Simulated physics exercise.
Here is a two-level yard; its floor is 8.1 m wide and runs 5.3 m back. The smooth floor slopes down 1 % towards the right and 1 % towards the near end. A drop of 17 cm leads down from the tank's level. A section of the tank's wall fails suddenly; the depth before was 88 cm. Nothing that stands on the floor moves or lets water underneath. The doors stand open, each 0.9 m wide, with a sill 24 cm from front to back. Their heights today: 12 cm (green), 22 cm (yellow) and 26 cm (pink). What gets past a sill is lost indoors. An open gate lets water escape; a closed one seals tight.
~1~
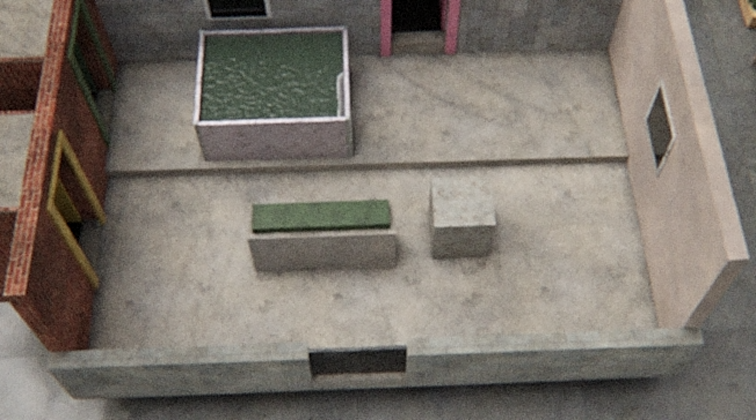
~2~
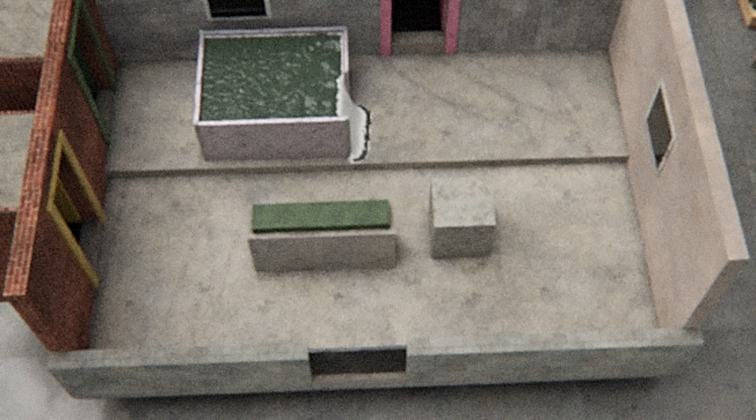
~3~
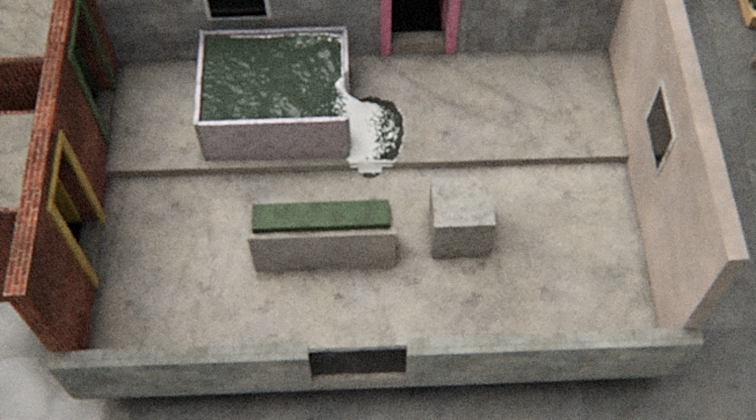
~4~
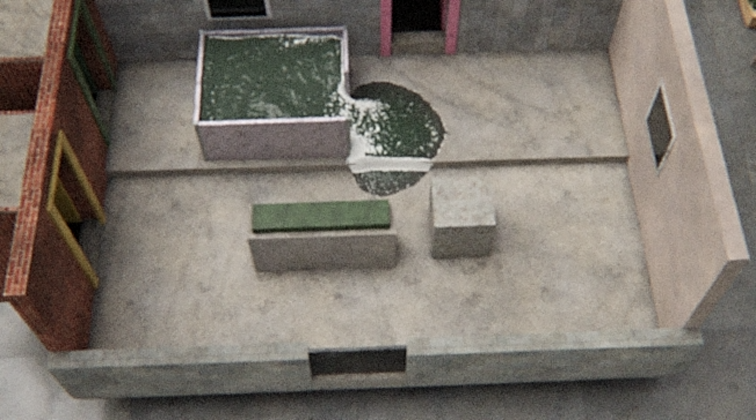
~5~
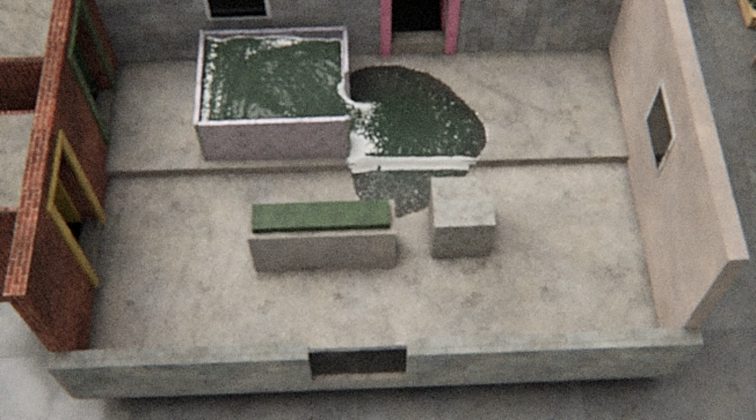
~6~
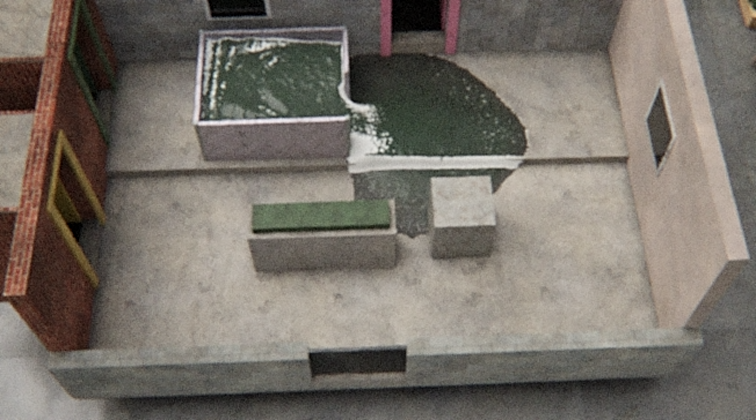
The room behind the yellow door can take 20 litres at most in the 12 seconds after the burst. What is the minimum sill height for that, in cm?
It would have to be roughly 8 cm high.
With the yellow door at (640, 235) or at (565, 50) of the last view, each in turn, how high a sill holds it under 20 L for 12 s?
Roughly 24 and 19 cm.
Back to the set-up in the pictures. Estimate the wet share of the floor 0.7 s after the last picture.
About 35 per cent.
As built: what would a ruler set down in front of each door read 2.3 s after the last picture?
In cm: Green 0, yellow 0, pink 3.
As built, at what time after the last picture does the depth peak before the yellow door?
At about 8.0 s.
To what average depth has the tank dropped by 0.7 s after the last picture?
Some 60 cm.
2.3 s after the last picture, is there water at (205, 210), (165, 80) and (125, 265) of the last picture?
In that order: Dry, dry, still dry.
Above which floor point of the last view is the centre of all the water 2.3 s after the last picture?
Around (420, 147).
Then, 0.7 s after the last picture water covers 35 % of the floor, deepest (40 cm) near (363, 140); it has not reached the yellow door.
Then, 2.3 s after the last picture water covers 50 % of the floor, deepest (36 cm) near (622, 187); it has not reached the yellow door.
Then, 11.3 s after the last picture water covers 90 % of the floor, deepest (20 cm) near (426, 224); 11 cm at the yellow door, 0 litres in over its 22 cm sill.
At the yellow door as built, the water peaked near 13 cm, 8.1 s after the last picture.
With a sill of 6.5 cm, 38 litres would have come in within the 12 s; with 10 cm, 7 litres. So under 20 litres takes about 8 cm.
